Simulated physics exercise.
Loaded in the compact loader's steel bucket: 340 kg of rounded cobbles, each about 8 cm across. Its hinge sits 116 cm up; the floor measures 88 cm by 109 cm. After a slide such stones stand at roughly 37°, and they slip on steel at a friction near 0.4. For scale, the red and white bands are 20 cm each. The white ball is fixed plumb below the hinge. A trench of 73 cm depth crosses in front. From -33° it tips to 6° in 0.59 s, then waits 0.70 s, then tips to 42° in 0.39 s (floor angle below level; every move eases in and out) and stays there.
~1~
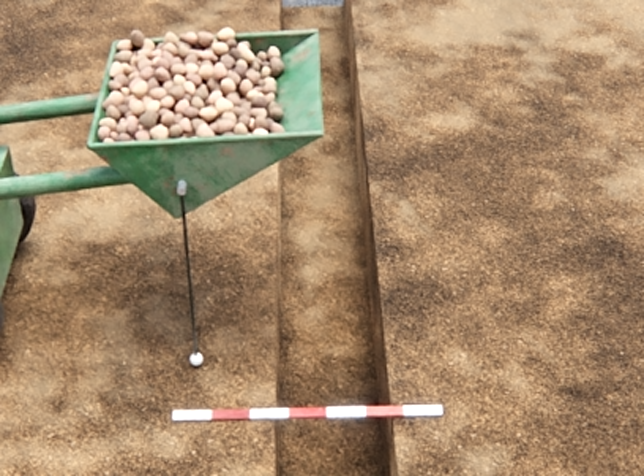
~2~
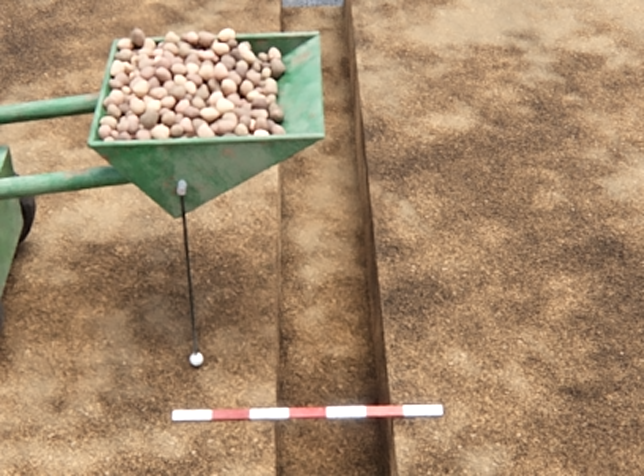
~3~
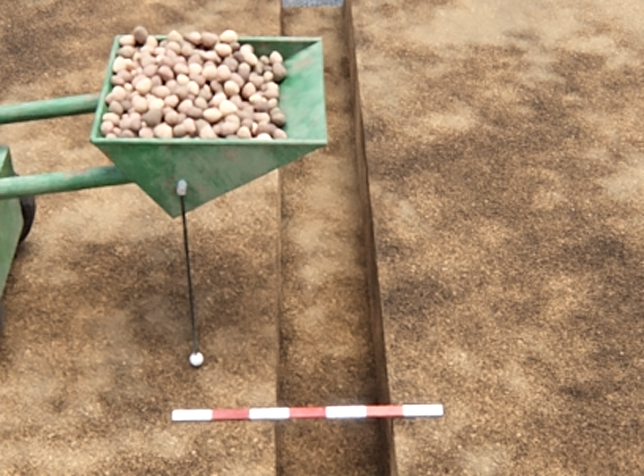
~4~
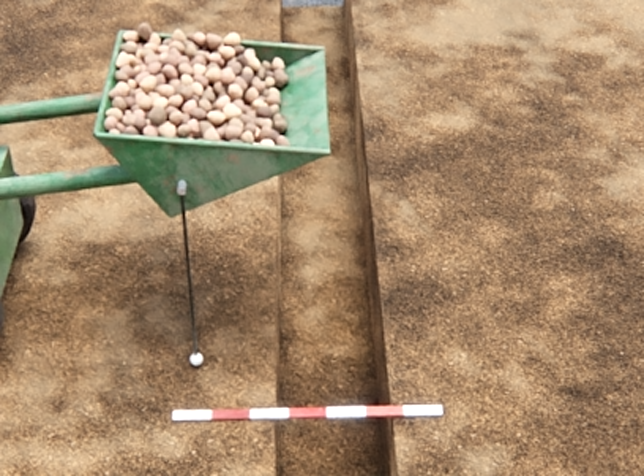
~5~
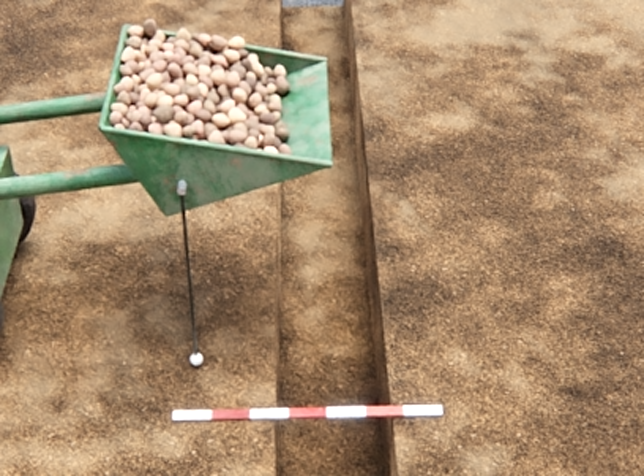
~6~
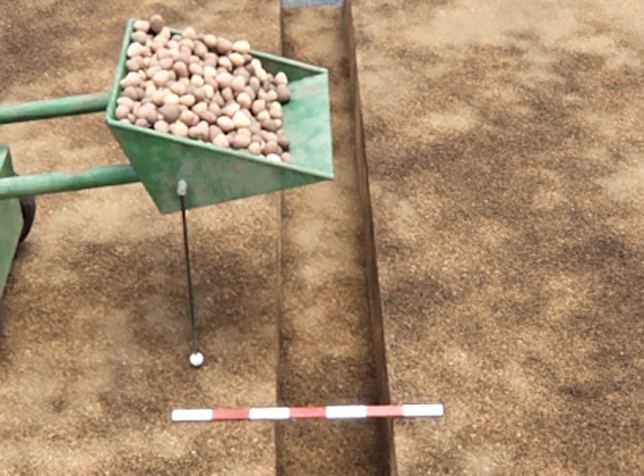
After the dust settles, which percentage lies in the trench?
Roughly 95 per cent ends in the trench.
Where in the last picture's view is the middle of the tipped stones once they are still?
Around (339, 371).
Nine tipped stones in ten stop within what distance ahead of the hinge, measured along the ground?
About 100 cm.
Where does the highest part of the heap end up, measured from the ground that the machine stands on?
Some 8 cm above that level.
A little later the floor is at -0°; 100 % in the bucket; the foremost stones are at (281, 147).
Then the floor is at 6°; 100 % in the bucket; the foremost stones are at (290, 146).
Later still the floor is at 42°; 14 % in the bucket, 83 % in the trench, 3 % past the trench; the foremost stones are at (437, 270).
In the end the floor is at 42°; 0 % in the bucket, 95 % in the trench, 5 % past the trench; the foremost stones are at (482, 275).
